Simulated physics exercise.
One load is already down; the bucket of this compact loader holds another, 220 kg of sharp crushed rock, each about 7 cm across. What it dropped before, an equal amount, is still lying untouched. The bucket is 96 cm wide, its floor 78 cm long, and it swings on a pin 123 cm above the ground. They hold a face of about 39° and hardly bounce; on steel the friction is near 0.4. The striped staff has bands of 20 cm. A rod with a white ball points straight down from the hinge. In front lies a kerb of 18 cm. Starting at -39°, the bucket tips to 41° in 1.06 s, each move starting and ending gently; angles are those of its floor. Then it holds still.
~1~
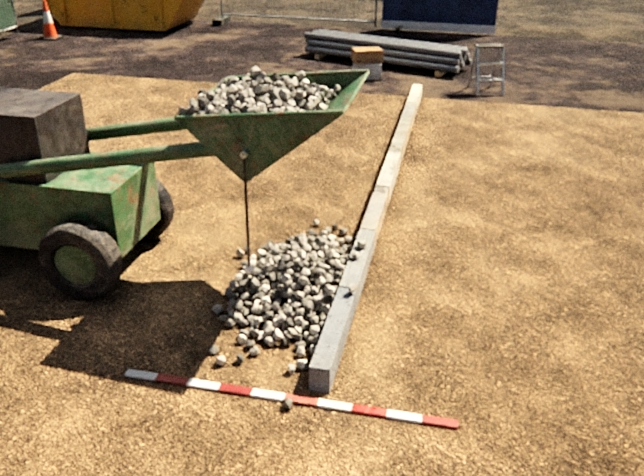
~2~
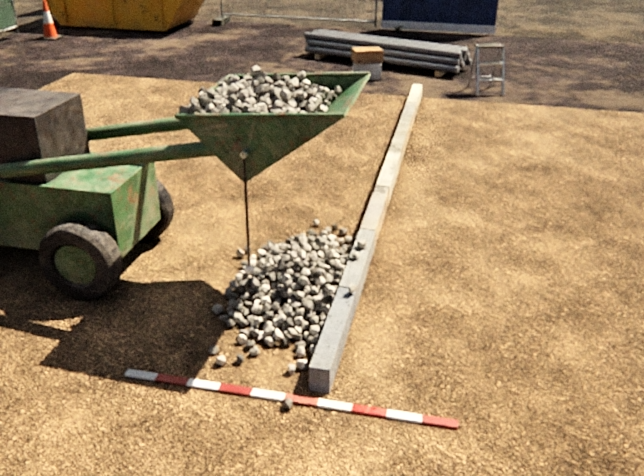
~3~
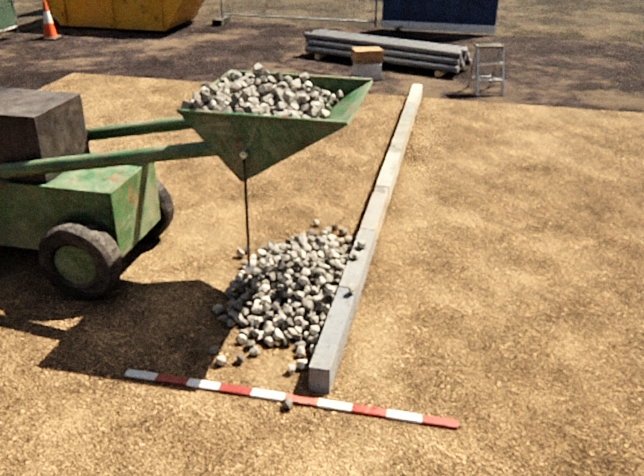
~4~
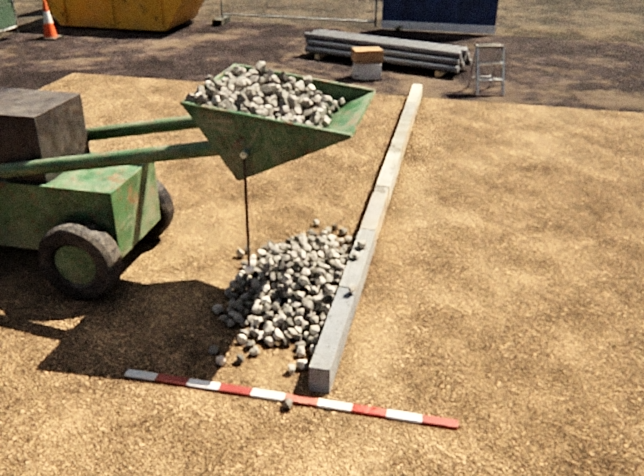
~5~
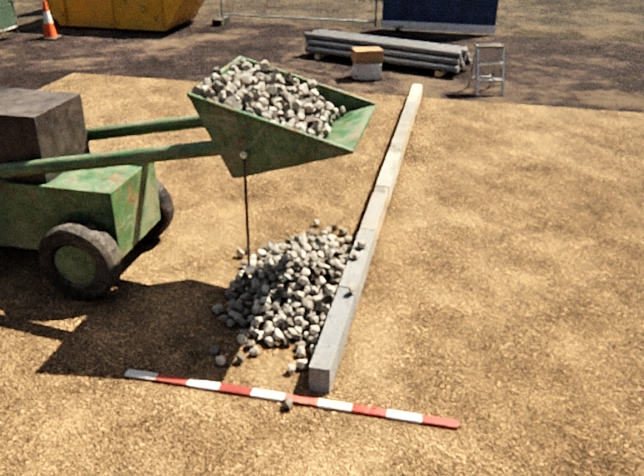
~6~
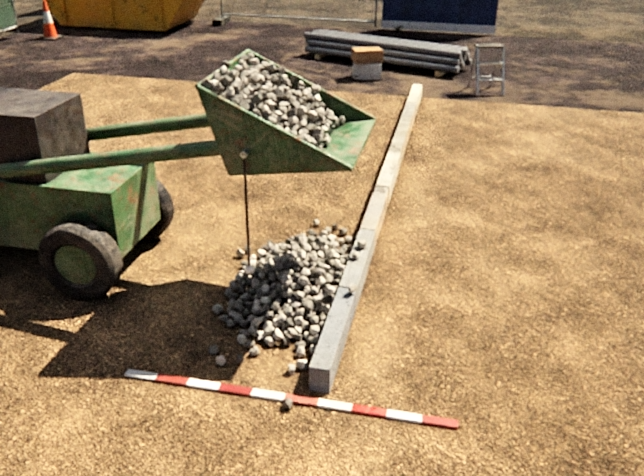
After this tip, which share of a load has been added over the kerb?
About 92 per cent.
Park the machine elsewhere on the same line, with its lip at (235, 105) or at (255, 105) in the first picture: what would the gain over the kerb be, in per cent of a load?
About 0 and 10 per cent.
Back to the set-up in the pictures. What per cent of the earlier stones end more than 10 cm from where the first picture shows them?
Roughly 0 per cent of them.
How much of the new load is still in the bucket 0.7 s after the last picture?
It holds some 65 per cent.
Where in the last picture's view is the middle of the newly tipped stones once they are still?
Around (398, 292).
Then, 0.4 s after the last picture the floor is at 29°; in per cent of one load, 100 in the bucket, 100 on this side of the kerb; the foremost stones are at (344, 279).
Then, 0.7 s after the last picture the floor is at 41°; in per cent of one load, 66 in the bucket, 130 on this side of the kerb, 3 over the kerb; the foremost stones are at (372, 265).
Then, 1.1 s after the last picture the floor is at 41°; in per cent of one load, 13 in the bucket, 125 on this side of the kerb, 62 over the kerb; the foremost stones are at (451, 301).
Then, 3.5 s after the last picture the floor is at 41°; in per cent of one load, 0 in the bucket, 107 on this side of the kerb, 92 over the kerb; the foremost stones are at (530, 322). Net gain over the kerb, 92.
